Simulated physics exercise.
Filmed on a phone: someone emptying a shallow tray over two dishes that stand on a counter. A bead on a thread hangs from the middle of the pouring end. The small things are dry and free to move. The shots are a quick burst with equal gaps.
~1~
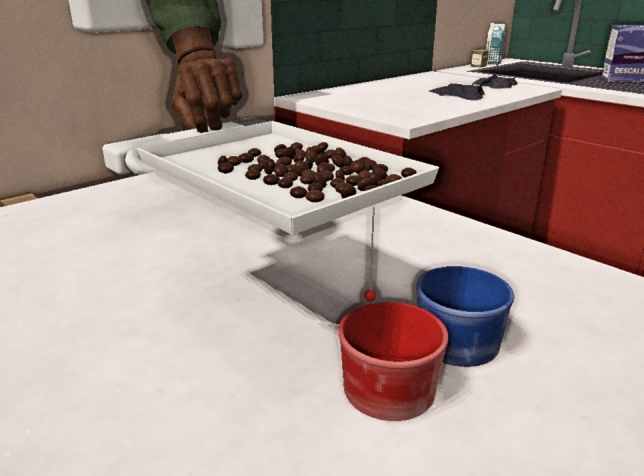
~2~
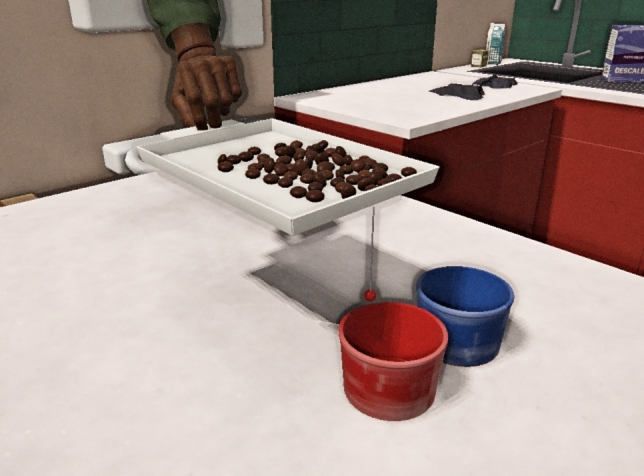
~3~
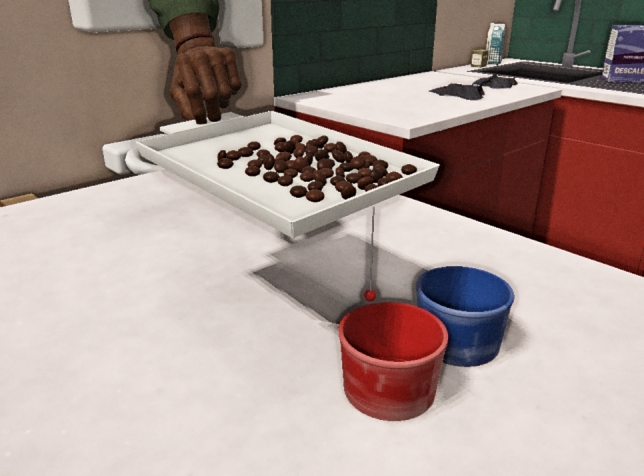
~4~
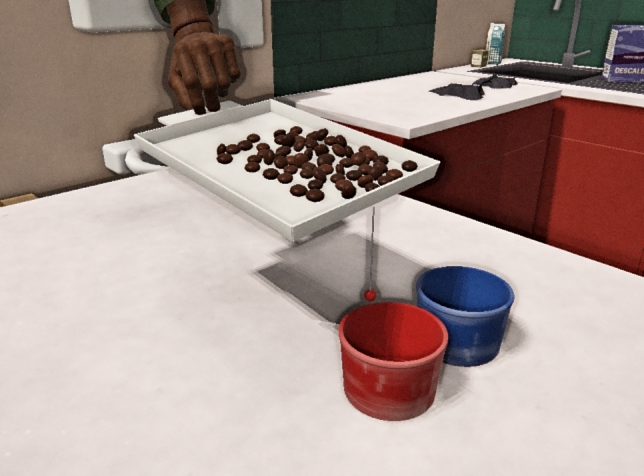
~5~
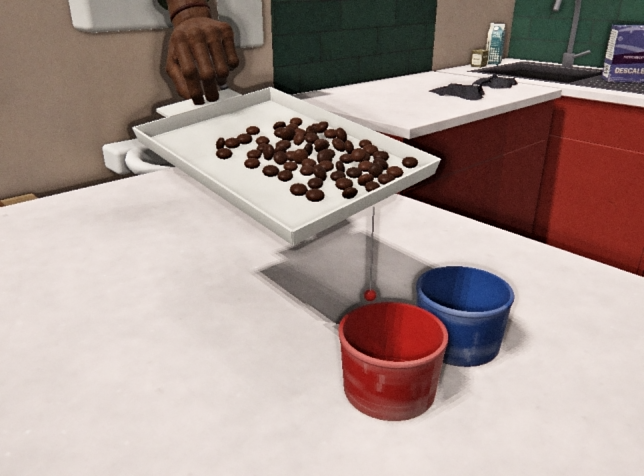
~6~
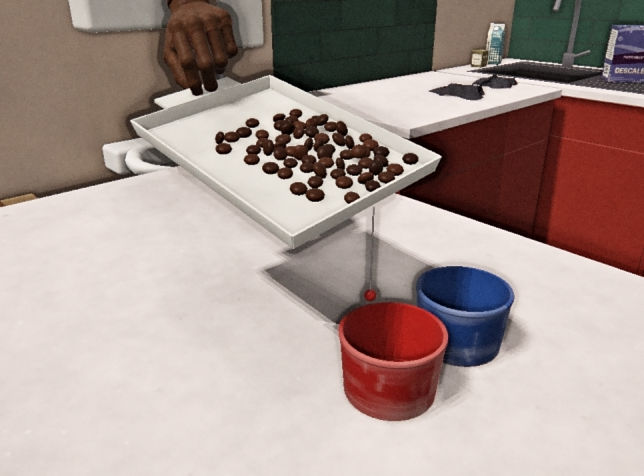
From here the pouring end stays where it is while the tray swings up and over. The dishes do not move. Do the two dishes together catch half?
Caught overall: Under half.
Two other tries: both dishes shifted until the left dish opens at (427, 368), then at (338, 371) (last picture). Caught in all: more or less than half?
One: Under half. Two: Less than half.
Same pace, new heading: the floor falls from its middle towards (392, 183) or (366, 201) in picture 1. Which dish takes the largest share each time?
First the right one, then the left dish.
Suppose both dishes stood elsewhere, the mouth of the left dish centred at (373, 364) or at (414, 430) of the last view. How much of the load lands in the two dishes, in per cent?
About 20 and 0 per cent.
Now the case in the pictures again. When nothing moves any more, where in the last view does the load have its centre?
Roughly at (297, 407).
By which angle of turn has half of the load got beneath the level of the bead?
Near 95 degrees.
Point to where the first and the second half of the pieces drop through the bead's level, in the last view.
At about (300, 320), then at (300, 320).
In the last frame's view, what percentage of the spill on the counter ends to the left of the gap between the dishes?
It comes to 100 per cent or so.
Soon, tray tipped steeply; all on the tray.
A while on, tray tipped right over; most on the tray; a small part outside both; a small part in the air.
Towards the end, tray tipped past a quarter turn; a small part in the left dish; most outside both.
Finally, tray tipped past a quarter turn; a small part in the left dish; none in the right dish; most outside both.
